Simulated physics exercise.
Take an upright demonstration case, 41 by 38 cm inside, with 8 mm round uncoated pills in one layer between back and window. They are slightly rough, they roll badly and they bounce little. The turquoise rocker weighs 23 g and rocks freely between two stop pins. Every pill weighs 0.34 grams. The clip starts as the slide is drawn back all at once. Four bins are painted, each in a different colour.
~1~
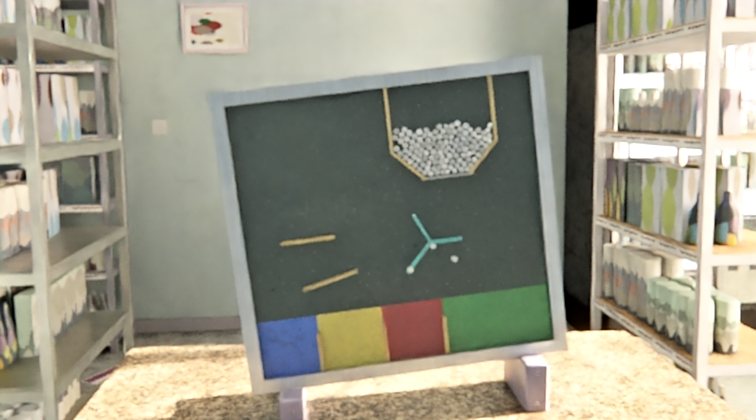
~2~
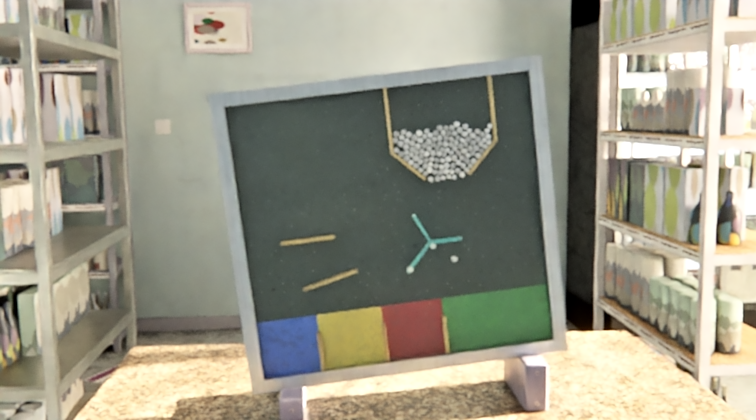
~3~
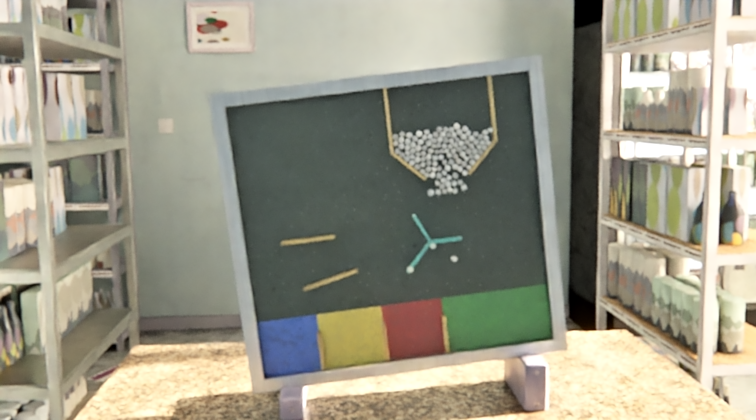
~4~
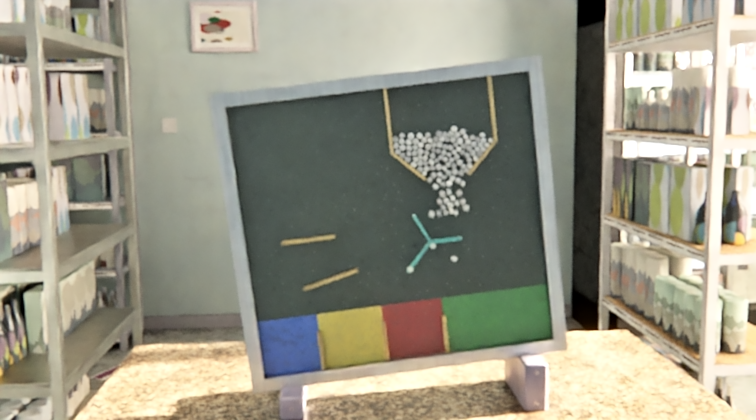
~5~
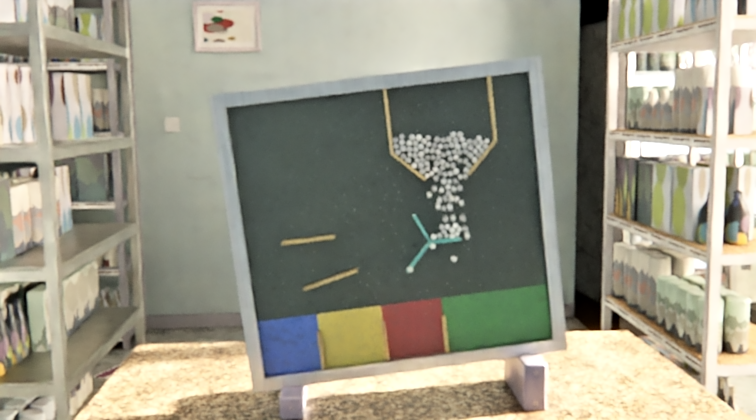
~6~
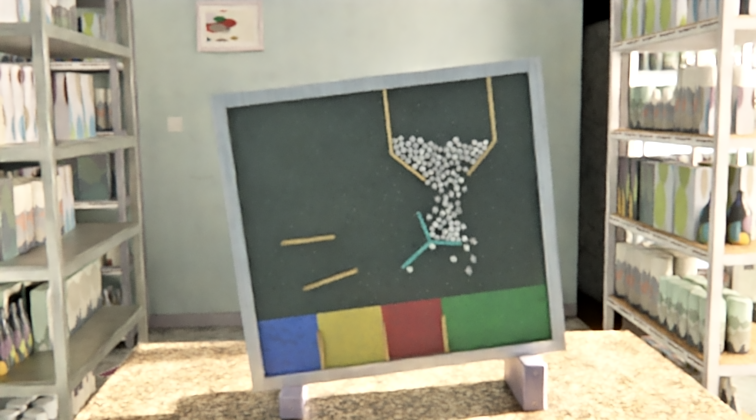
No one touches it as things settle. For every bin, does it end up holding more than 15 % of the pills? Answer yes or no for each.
Red: No; blue: No; green: Yes; yellow: No.
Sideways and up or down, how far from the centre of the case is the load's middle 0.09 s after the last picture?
8 cm right, 1 cm above.
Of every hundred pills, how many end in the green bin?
Estimated share there: Roughly 90 per cent.
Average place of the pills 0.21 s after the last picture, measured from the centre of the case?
Right: About 12 cm; below: About 7 cm.
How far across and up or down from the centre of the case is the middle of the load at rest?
Offset approx. 13 cm right, 15 cm below.
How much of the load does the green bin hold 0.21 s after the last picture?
Share: Near 45 %.
Then, 0.09 s later than the last picture, the pills' middle is 8 cm right of and 1 cm above the centre; green 5 %; turquoise rocker right end down 8°.
Then, 0.21 s later than the last picture, the pills' middle is 12 cm right of and 7 cm below the centre; green 45 %; turquoise rocker right end down 14°.
Then, 0.45 s later than the last picture, the pills' middle is 13 cm right of and 14 cm below the centre; green 90 %, yellow 5 %; turquoise rocker left end down 5°.
All still 1.4 s after it, red 5 %, blue 0 %, green 90 %, yellow 5 %; turquoise rocker left end down 32°.
